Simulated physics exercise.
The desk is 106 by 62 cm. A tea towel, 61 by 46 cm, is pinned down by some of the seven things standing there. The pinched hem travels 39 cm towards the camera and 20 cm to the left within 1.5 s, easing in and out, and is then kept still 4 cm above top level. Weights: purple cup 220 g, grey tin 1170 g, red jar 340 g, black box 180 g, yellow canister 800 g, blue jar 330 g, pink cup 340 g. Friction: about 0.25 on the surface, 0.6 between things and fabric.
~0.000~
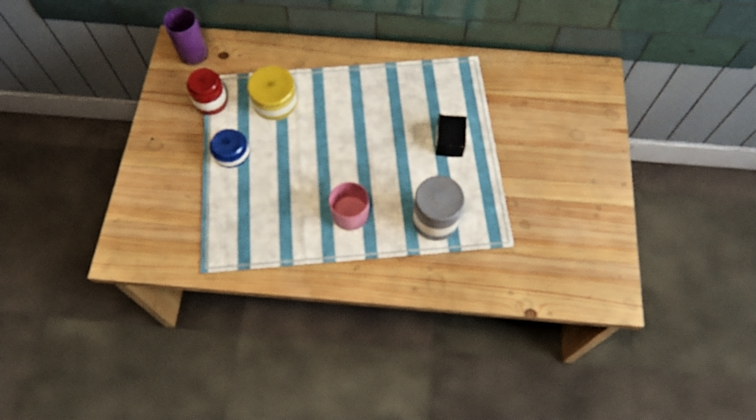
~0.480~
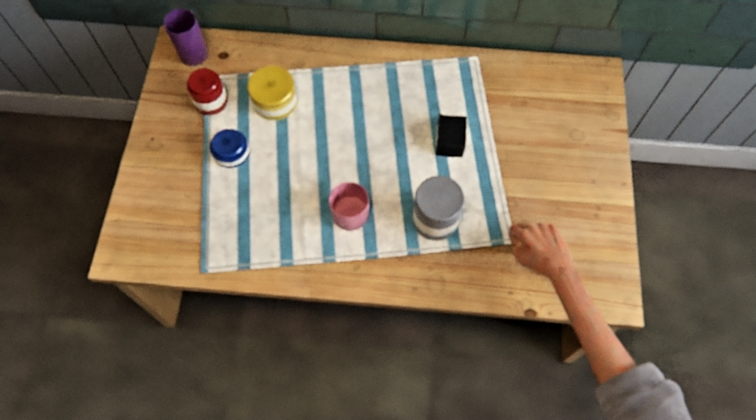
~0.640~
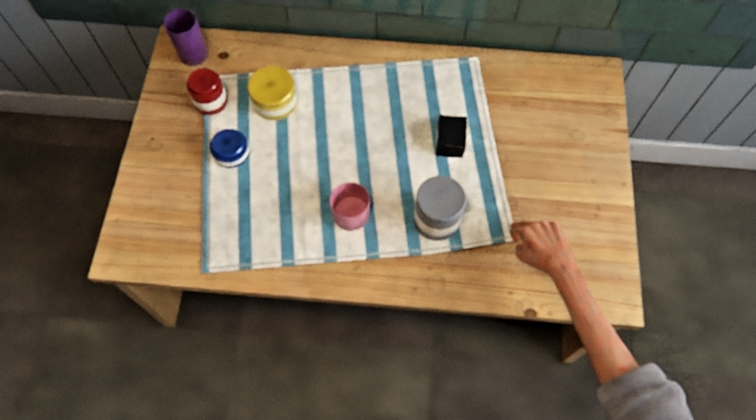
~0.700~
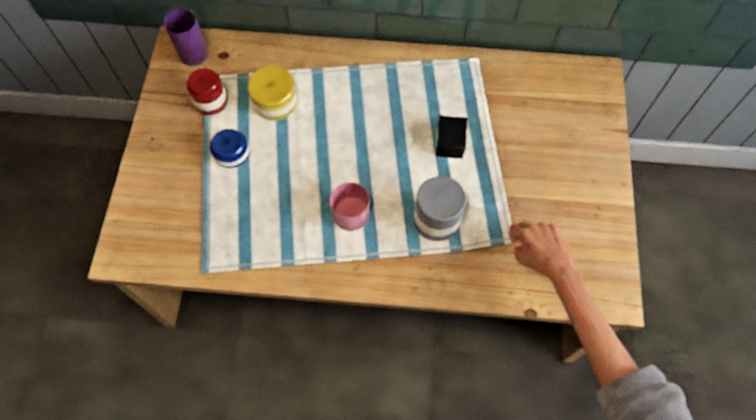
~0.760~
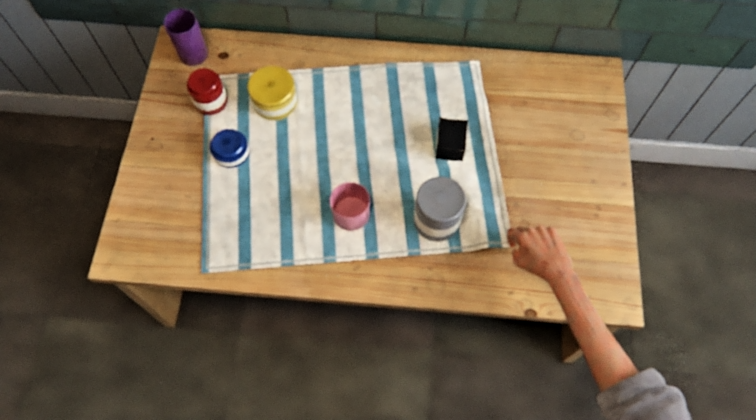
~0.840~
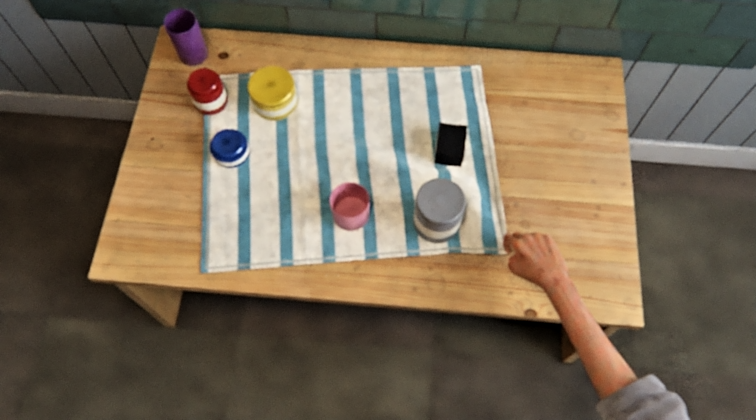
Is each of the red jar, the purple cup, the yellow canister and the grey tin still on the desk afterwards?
The red jar remains up there, the purple cup remains up there, the yellow canister keeps to the top, the grey tin goes over the edge.
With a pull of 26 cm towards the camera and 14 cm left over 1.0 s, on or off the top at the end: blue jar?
Then: Blue jar remains.
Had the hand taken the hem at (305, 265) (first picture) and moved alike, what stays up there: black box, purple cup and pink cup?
Then: Black box goes over, purple cup stays on, pink cup drops off.
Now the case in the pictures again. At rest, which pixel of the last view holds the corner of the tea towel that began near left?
Around (162, 287).
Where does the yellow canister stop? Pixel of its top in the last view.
At about (331, 165).
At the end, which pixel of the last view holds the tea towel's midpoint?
Around (350, 256).
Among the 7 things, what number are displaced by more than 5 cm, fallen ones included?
6 of them.
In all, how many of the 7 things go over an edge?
I count 3.
At 1.2 s, 100 % of the tea towel is still over the top; grey tin 7 cm off its start, yellow canister 3 cm off its start, red jar 2 cm off its start.
At 1.5 s, 95 % of the tea towel is still over the top; grey tin 19 cm off its start, yellow canister 8 cm off its start, red jar 7 cm off its start.
At 1.8 s, 75 % of the tea towel is still over the top; grey tin over the edge, yellow canister 17 cm off its start at (322, 140), red jar 14 cm off its start at (261, 105).
At 2.1 s, 65 % of the tea towel is still over the top; grey tin over the edge, yellow canister 23 cm off its start, red jar 18 cm off its start.
At 3.7 s, 65 % of the tea towel is still over the top; grey tin over the edge, yellow canister 23 cm off its start at (331, 165), red jar 18 cm off its start at (272, 118), purple cup 0 cm off its start at (180, 21).
